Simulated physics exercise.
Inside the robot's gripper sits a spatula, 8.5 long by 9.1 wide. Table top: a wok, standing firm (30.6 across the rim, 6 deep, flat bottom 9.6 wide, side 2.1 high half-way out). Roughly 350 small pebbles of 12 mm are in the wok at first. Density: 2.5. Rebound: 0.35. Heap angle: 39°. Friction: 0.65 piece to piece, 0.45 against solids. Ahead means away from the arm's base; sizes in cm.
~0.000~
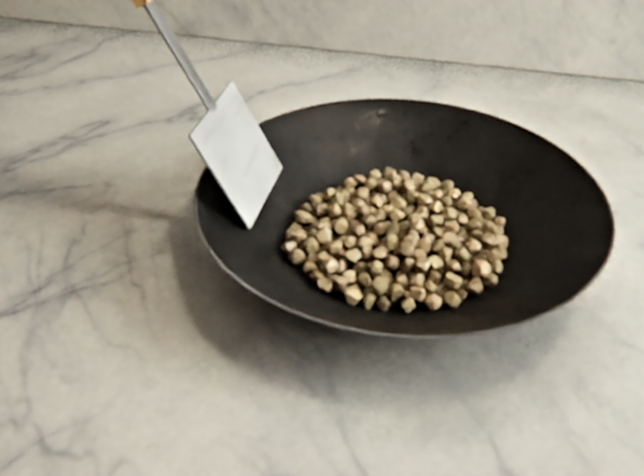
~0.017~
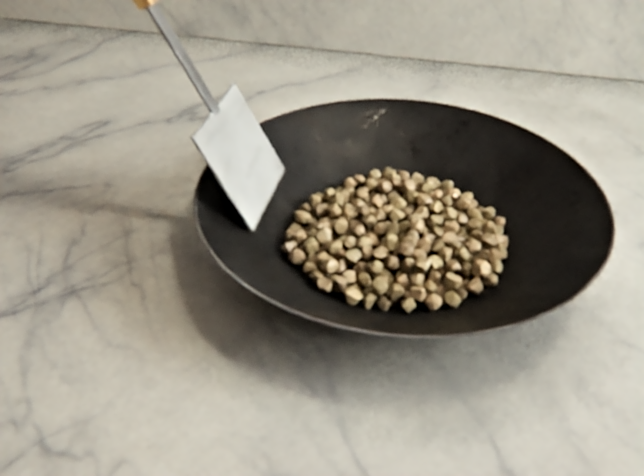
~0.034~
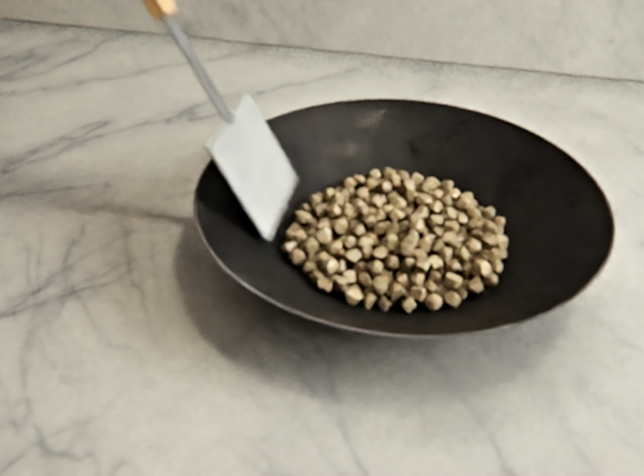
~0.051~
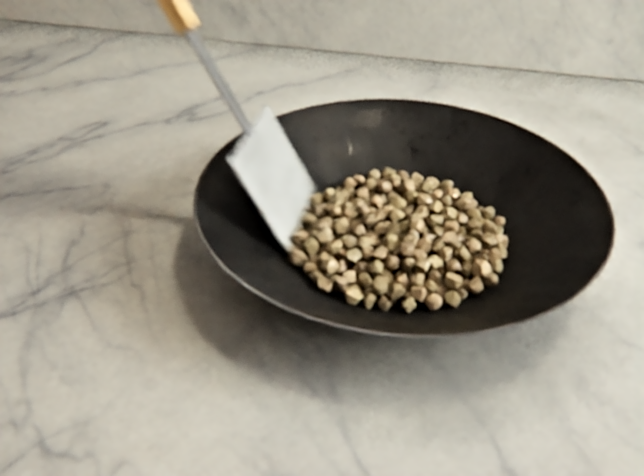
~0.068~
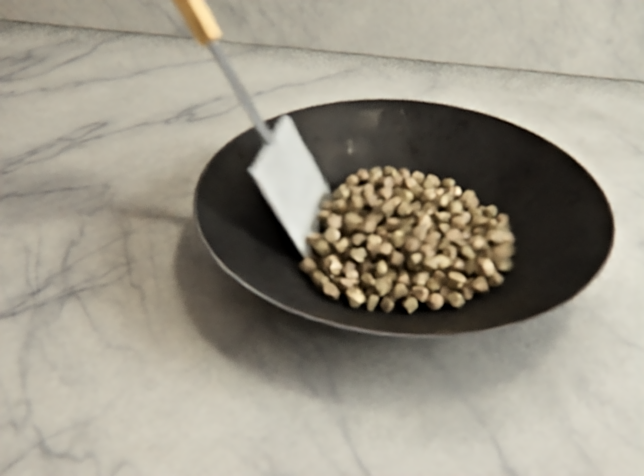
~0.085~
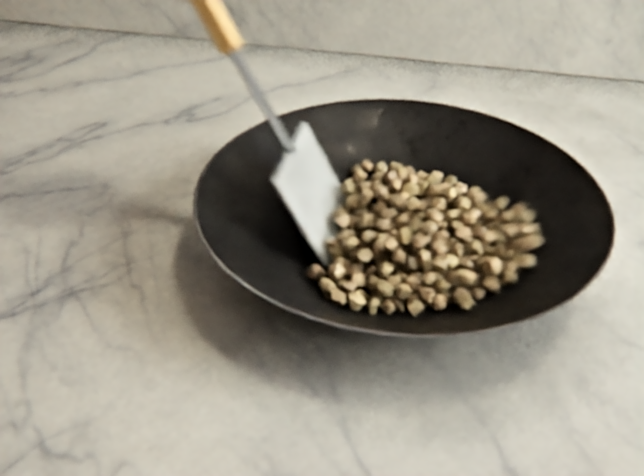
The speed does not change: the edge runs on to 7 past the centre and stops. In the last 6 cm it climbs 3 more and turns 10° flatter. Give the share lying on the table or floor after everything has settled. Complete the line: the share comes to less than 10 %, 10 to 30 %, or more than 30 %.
The share comes to 10 to 30 %.
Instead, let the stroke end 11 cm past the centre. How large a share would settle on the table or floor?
Changed stop: Approx. 50 %.
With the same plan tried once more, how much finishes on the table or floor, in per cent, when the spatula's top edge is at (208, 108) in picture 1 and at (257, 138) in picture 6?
Off the vessel, on the table or floor: Some 5 percent.
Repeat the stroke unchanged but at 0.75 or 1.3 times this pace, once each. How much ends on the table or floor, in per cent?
Try one about 5 %, try two about 35 %.
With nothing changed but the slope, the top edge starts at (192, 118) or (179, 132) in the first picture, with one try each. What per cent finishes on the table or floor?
Around 15 per cent, then around 15 per cent.
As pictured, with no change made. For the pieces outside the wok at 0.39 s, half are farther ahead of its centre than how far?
The distance is around 20 cm.
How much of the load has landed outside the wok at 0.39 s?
Some 15 per cent of the load.
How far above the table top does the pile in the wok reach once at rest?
Close to 6.5 centimetres high.
After 0.13 s, sloping 62°, highest piece 6 above the table; 353 in the wok.
After 0.17 s, sloping 58°, highest piece 8 above the table; 350 in the wok, 3 on the blade or in flight.
After 0.39 s, sloping 52°, highest piece 8 above the table; 289 in the wok, 47 on the table or floor, 17 on the blade or in flight.
After 1.44 s, sloping 52°, highest piece 7 above the table; 289 in the wok, 64 on the table or floor.
At rest, 289 in the wok, 64 on the table or floor. That is 18 % on the table or floor.
